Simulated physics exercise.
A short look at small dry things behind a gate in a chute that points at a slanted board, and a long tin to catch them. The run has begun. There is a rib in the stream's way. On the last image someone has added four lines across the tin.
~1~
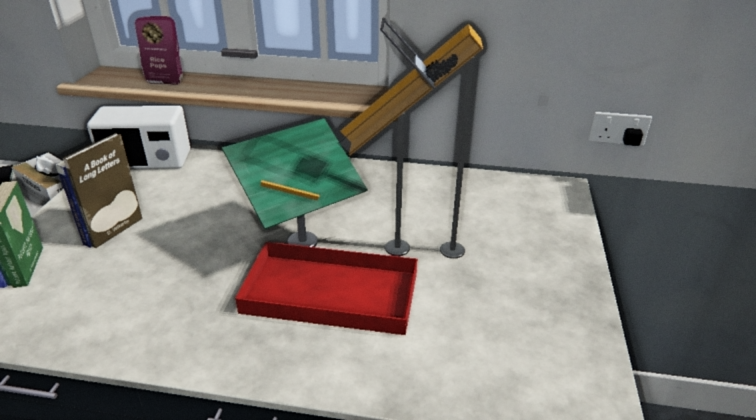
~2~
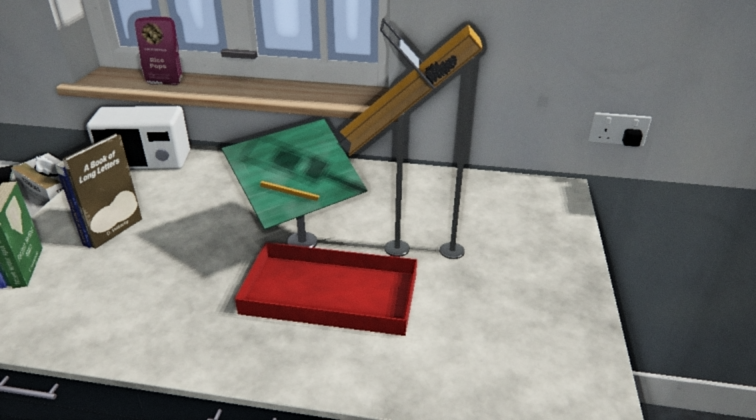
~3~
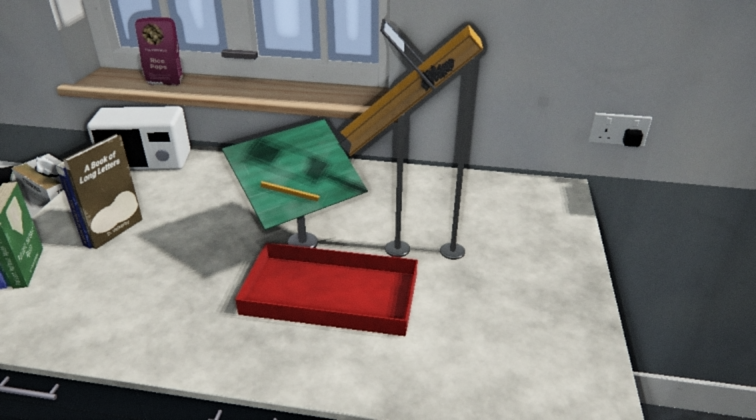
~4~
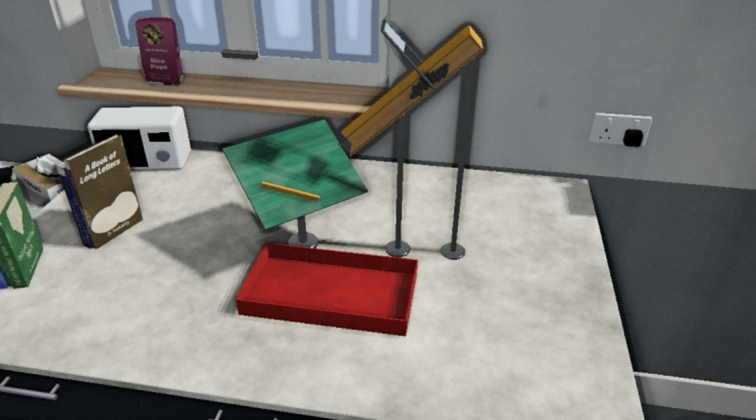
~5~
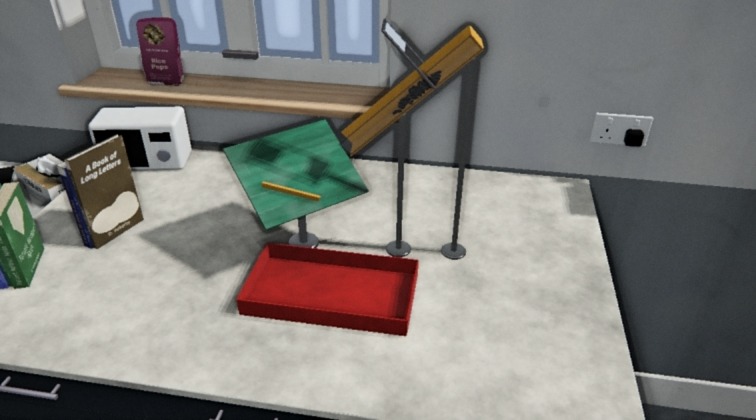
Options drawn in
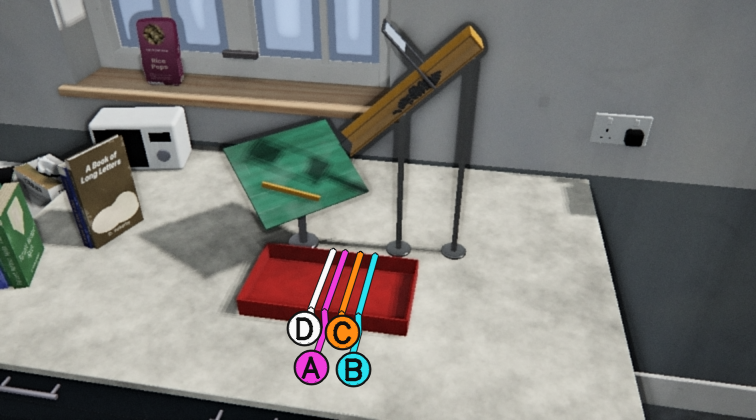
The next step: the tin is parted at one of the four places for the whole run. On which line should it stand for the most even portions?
Go for A.
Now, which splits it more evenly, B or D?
D.
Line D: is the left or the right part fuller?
The right side.
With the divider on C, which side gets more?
More lands on the left.
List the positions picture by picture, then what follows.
Load behind the gate at (440, 66), black beans; lip of the chute at (351, 149), sloping fairly steeply, in the first picture.
Middle of the board at (296, 170), tilted fairly steeply; middle of its low edge at (319, 209); of its high edge at (275, 133), in the second picture.
Front corners of the tin at (236, 299) and (406, 320), empty; front of the load at (426, 87), in the third picture.
Middle of the load at (429, 83); its front at (412, 96), about a quarter of the way to the lip; rib from (262, 182) to (320, 197), in the fourth picture.
Middle of the load at (420, 90); its front at (395, 112), about half of the way to the lip, in the fifth picture.
On the marked copy, line A crosses the front rim at (324, 310); line B crosses the front rim at (358, 314); line C crosses the front rim at (341, 312); line D crosses the front rim at (311, 308).
For line A, of what is caught, about a third on the left of the divider, about two thirds on the right.
For line B, of what is caught, all on the left of the divider, none on the right.
For line C, of what is caught, nearly all on the left of the divider, a small part on the right.
For line D, of what is caught, a small part on the left of the divider, most on the right.
